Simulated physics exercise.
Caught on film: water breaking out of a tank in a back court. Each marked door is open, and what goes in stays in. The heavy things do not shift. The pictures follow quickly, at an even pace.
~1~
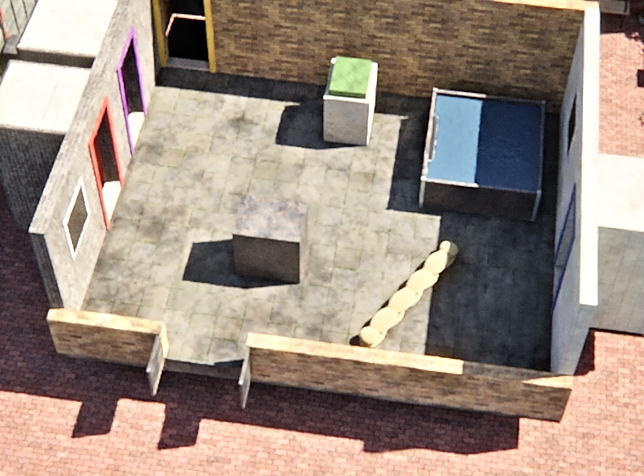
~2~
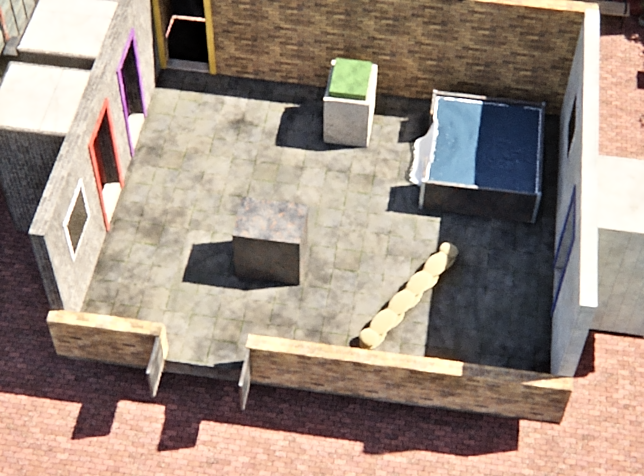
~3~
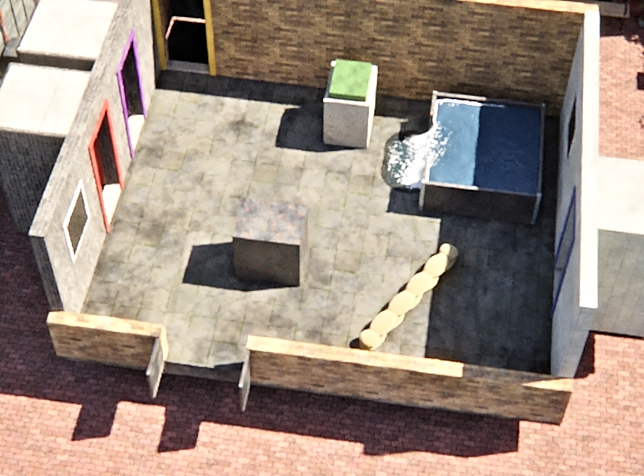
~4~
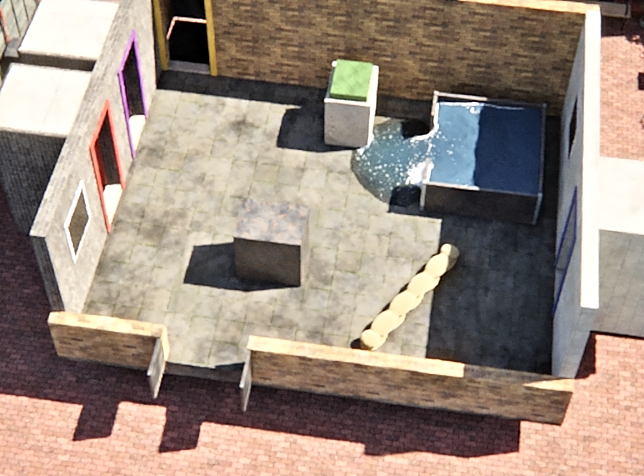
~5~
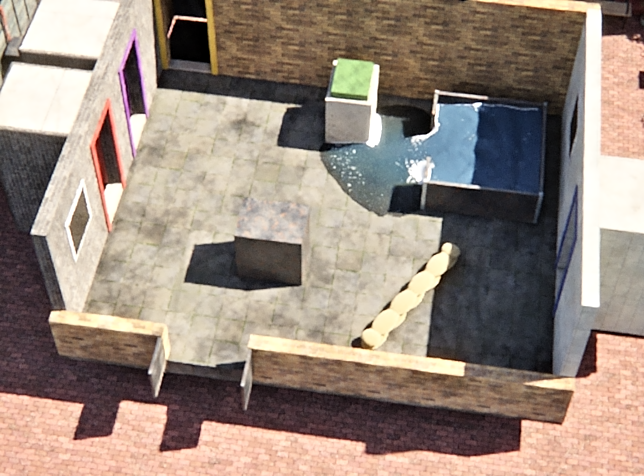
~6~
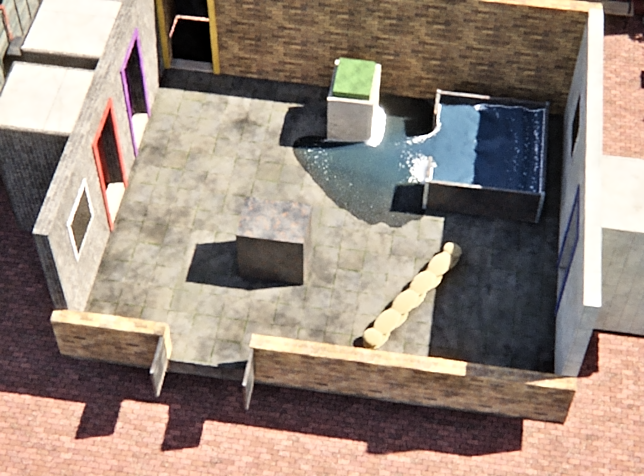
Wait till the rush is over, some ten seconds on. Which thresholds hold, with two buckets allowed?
One by one: The blue door holds within the limit; the yellow door floods; the purple door holds within the limit; the red door holds within the limit.
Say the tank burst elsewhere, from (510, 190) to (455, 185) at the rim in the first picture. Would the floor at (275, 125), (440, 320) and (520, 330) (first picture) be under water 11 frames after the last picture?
As listed: Clear, awash, flooded.
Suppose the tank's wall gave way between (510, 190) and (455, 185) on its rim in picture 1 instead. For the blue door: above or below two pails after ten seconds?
One by one: The blue one passes that mark.
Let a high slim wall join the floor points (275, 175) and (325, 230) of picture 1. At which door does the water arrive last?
I say the blue-painted one.
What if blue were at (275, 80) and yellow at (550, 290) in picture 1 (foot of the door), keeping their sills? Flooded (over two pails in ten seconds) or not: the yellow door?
Yellow is under.
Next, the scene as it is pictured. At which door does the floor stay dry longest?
Last comes the one in blue.
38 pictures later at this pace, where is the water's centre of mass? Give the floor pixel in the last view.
At about (333, 188).
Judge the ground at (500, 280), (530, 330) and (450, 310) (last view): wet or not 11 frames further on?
In turn: Dry, dry, no water.
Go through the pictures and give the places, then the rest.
Still water in the tank at (485, 143), in the first frame.
Water pours out at (429, 155) and has run to (415, 184), in the second frame.
The front is at (387, 176), out from the gap at (429, 157), in the third frame.
The front is at (354, 163), out from the gap at (430, 157), in the fourth frame.
The front is at (324, 155), out from the gap at (430, 155), in the fifth frame.
Water pours out at (432, 155) and has run to (298, 151), in the sixth frame.
A moment on, water covers 20 % of the floor; the blue door not reached, the yellow door not reached, the purple door not reached, the red door not reached.
Next, water covers 40 % of the floor; the blue door not reached, the yellow door not reached, the purple door wet at the sill, nothing in, the red door not reached.
Then, water covers 55 % of the floor; the blue door not reached, the yellow door wet at the sill, nothing in, the purple door wet at the sill, nothing in, the red door wet at the sill, nothing in.
Later, water covers 75 % of the floor; the blue door wet at the sill, nothing in, the yellow door over two buckets in, the purple door wet at the sill, nothing in, the red door wet at the sill, nothing in.
In the end, water covers 95 % of the floor; the blue door wet at the sill, nothing in, the yellow door over two buckets in, the purple door wet at the sill, nothing in, the red door wet at the sill, nothing in.
